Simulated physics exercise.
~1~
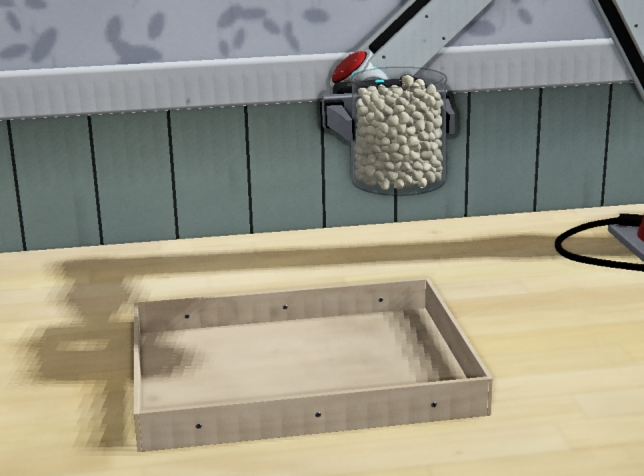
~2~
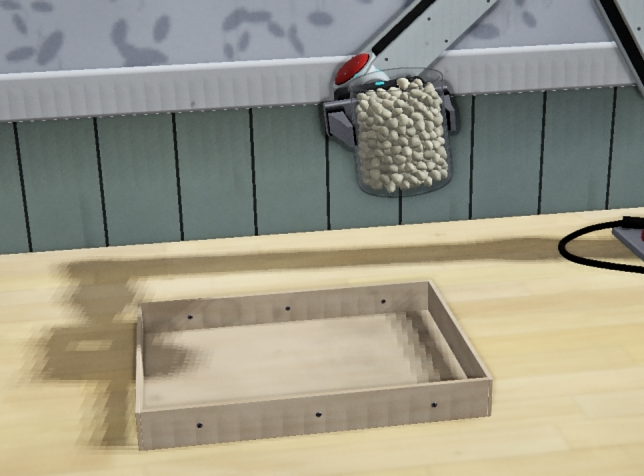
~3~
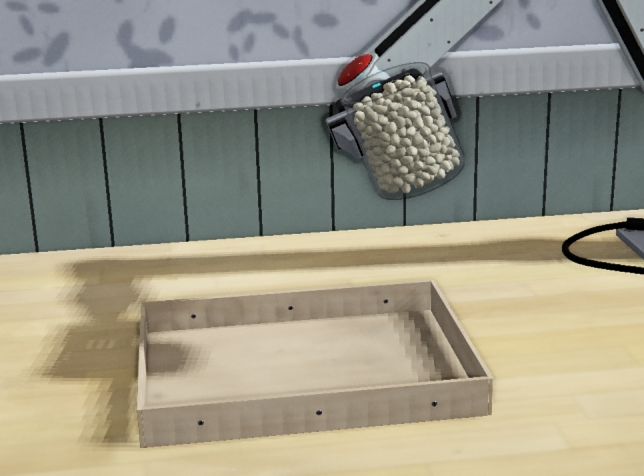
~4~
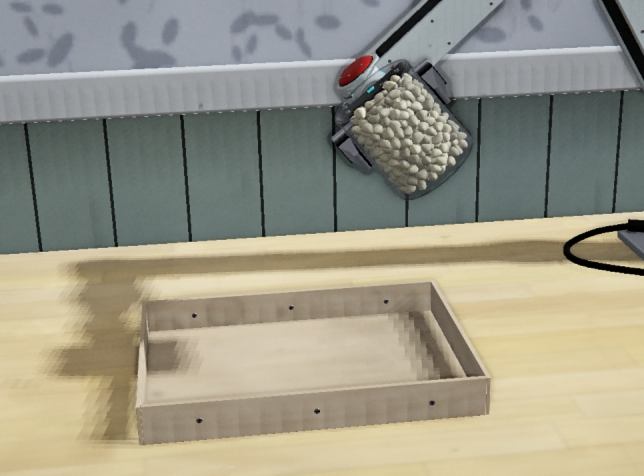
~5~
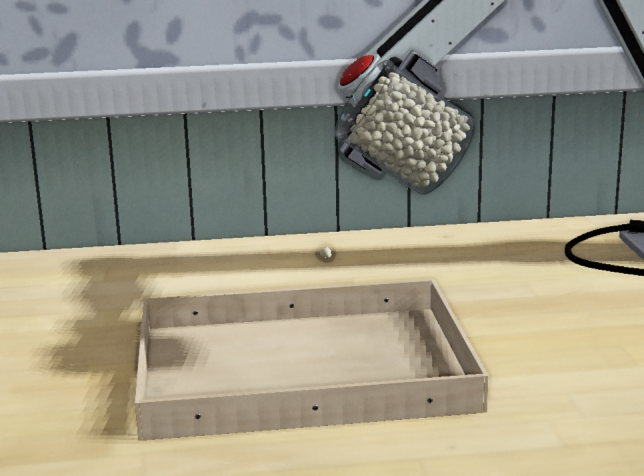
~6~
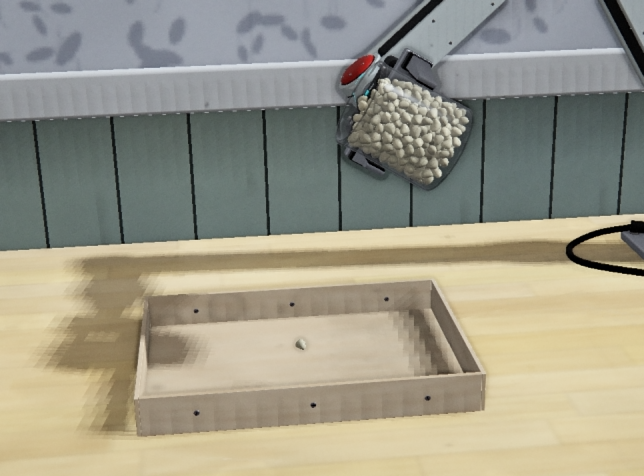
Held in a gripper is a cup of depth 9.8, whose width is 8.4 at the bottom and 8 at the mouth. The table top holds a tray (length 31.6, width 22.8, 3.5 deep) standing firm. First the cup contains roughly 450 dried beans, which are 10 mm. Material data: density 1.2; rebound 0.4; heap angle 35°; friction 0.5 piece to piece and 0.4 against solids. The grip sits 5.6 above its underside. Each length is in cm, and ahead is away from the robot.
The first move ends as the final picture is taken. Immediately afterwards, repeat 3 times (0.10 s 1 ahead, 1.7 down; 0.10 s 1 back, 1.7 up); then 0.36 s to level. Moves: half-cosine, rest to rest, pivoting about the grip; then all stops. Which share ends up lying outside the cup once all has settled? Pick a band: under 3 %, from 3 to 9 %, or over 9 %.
Under 3 %.
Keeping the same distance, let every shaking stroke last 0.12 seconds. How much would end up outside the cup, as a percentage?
I'd expect some 0 per cent.
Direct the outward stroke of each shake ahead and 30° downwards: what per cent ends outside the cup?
I'd say close to 5 per cent.
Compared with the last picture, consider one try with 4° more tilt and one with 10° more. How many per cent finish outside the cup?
They would come to near 0 and 5 per cent.
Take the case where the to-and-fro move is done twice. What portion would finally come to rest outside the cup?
0 per cent or so.
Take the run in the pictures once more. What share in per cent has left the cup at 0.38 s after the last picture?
About 0 per cent.
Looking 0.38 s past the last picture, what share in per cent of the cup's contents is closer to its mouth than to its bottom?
Something near 45 per cent is there.
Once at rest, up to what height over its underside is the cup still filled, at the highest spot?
The top sits some 10.5 cm up.
Then, 0.38 s on, tilted 59° forward, highest piece 28 above the table; 448 in the cup, 2 in the tray, 1 in flight or on a rim.
Then, 0.77 s on, tilted 33° forward, highest piece 28 above the table; 447 in the cup, 4 in the tray.
Then, 1.16 s on, level, highest piece 30 above the table; 447 in the cup, 4 in the tray.
Then, 2.21 s on, level, highest piece 30 above the table; 447 in the cup, 4 in the tray.
In the end, 447 in the cup, 4 in the tray. That is 1 % outside the cup.
